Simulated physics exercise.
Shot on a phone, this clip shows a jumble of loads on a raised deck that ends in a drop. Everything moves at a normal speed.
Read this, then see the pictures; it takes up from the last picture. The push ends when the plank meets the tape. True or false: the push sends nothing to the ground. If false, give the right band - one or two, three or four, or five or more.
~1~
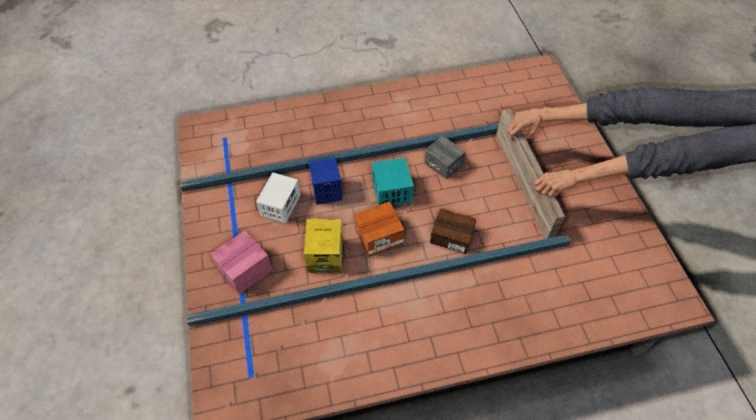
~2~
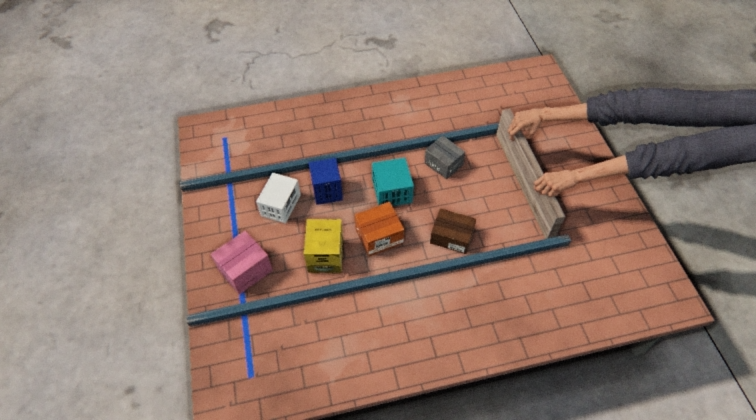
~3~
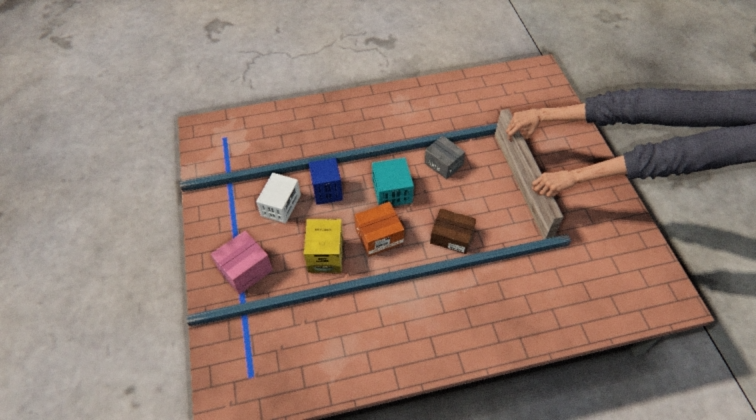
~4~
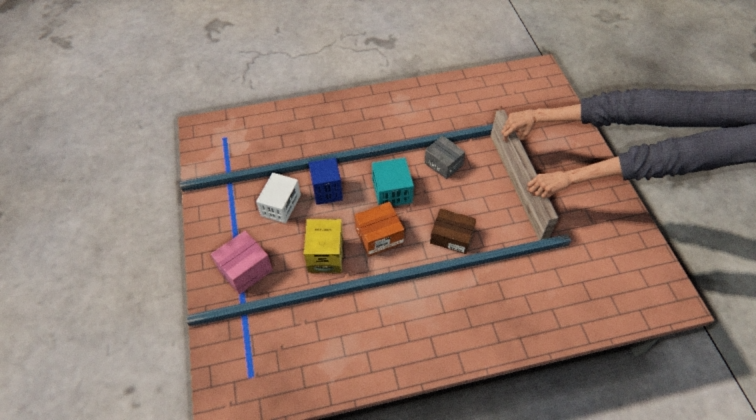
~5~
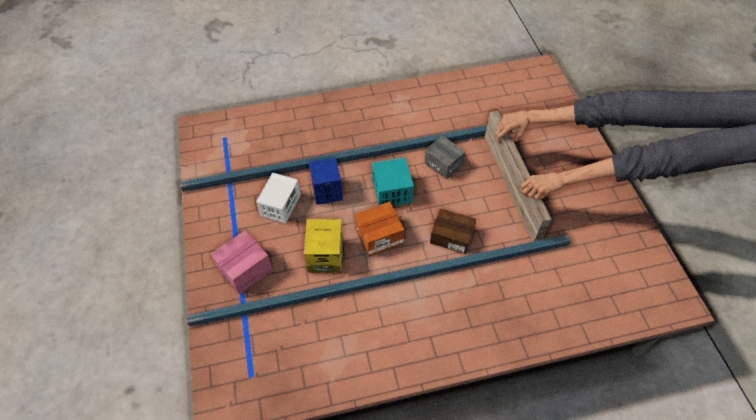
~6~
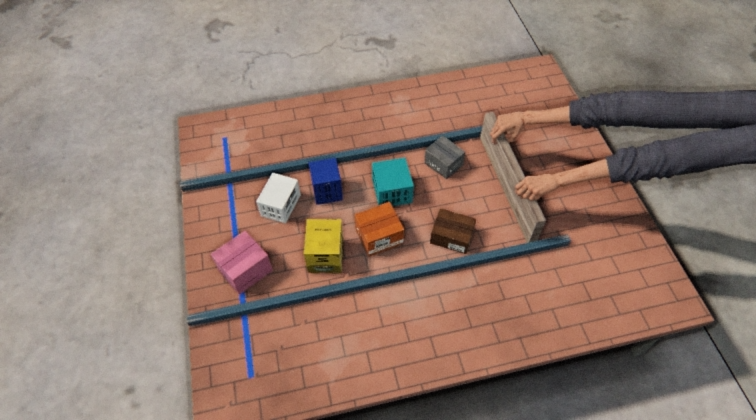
False, three or four.
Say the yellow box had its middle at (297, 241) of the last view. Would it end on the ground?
Outcome for the yellow box: It drops.
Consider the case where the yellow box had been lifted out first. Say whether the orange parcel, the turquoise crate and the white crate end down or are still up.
Outcome: Orange parcel is not lost; turquoise crate is not lost; white crate ends up off.
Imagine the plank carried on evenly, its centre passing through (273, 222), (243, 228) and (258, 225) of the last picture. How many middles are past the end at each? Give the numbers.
Per position: 1 / 3 / 1.
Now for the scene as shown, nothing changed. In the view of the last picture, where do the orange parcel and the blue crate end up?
Final positions - orange parcel around (191, 258), blue crate around (182, 199).
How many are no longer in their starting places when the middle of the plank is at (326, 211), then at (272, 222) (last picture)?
Answer - first 8, then 8.
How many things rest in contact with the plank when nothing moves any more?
The answer is 3.
Early on, none off yet; pink box at rest near (242, 262); white crate at rest near (279, 198); yellow box travelled a little near (312, 247).
Finally, the number that fall off is three or four; lost, yellow box, white crate and pink box.
